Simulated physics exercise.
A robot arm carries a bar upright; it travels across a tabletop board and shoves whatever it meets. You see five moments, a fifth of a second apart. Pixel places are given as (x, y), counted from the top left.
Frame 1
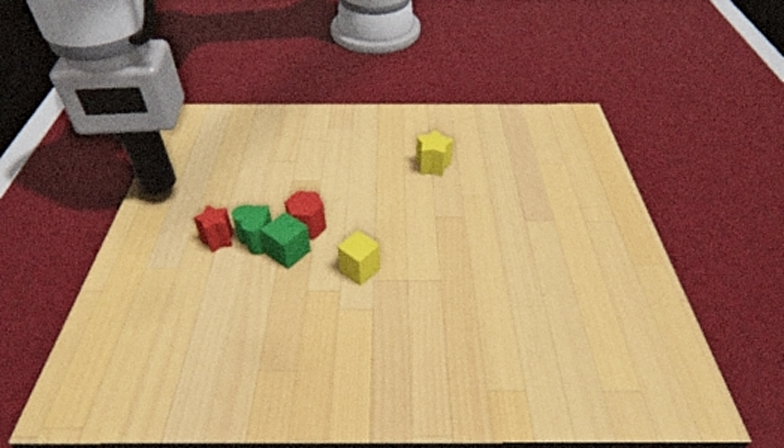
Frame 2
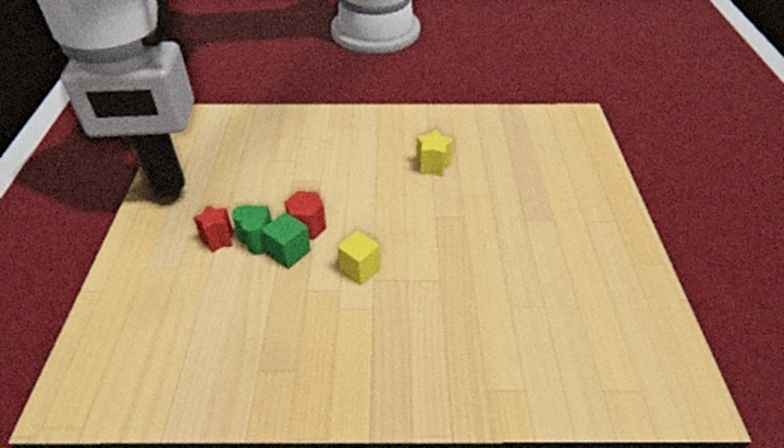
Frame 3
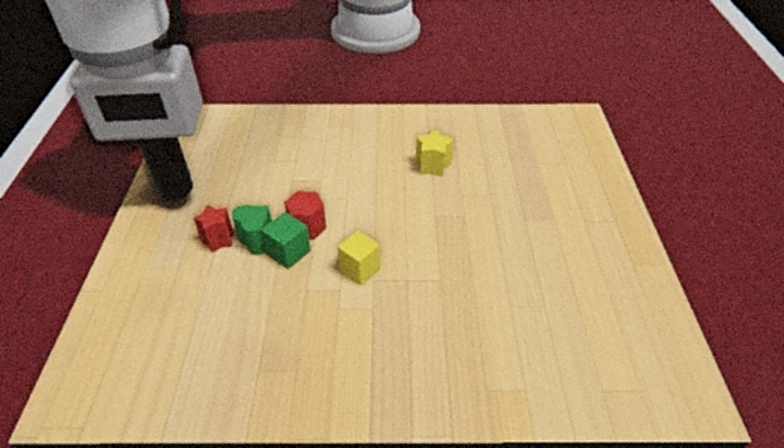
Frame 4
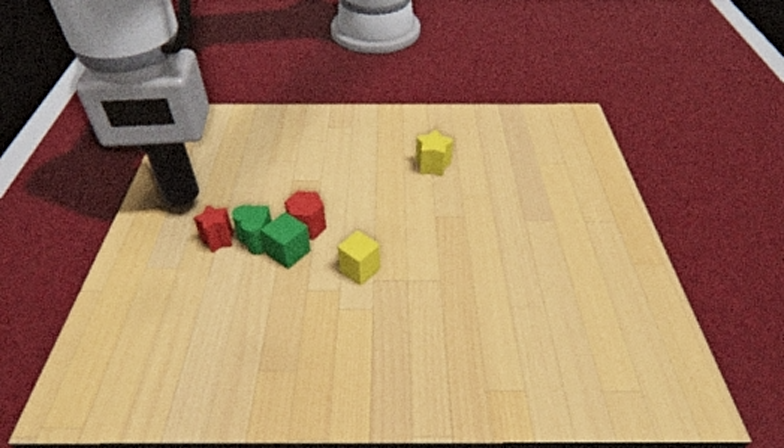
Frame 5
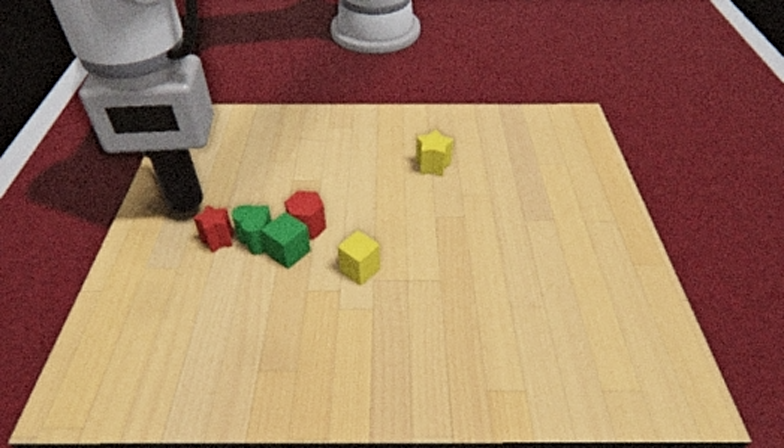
Robot arm with a dark bar edging right and slightly forward towards a red star beside green, red and yellow blocks, which stay still.
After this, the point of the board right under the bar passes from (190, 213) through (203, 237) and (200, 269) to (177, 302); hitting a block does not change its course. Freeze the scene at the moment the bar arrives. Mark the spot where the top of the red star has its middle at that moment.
The middle of its upper face will lie at (228, 231).
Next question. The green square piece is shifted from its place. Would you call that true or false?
That is false.
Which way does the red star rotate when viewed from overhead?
Turns anticlockwise.
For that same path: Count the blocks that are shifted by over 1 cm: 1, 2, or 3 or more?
One block moves.
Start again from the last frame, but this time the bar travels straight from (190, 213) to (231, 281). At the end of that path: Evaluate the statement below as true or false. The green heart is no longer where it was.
That claim is true.
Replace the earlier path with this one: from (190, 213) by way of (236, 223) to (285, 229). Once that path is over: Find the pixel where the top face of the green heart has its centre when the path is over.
At (267, 229).
The first path, step by step. One third of the way, bar at (199, 225); red star at (223, 223), turned 15° anticlockwise; green heart at (256, 217).
Two thirds of the way, bar at (194, 257); red star at (228, 231), turned 40° anticlockwise; green heart at (257, 216).
At the end, bar at (171, 289); red star at (228, 231), turned 40° anticlockwise; green heart at (257, 216); green square piece unmoved.
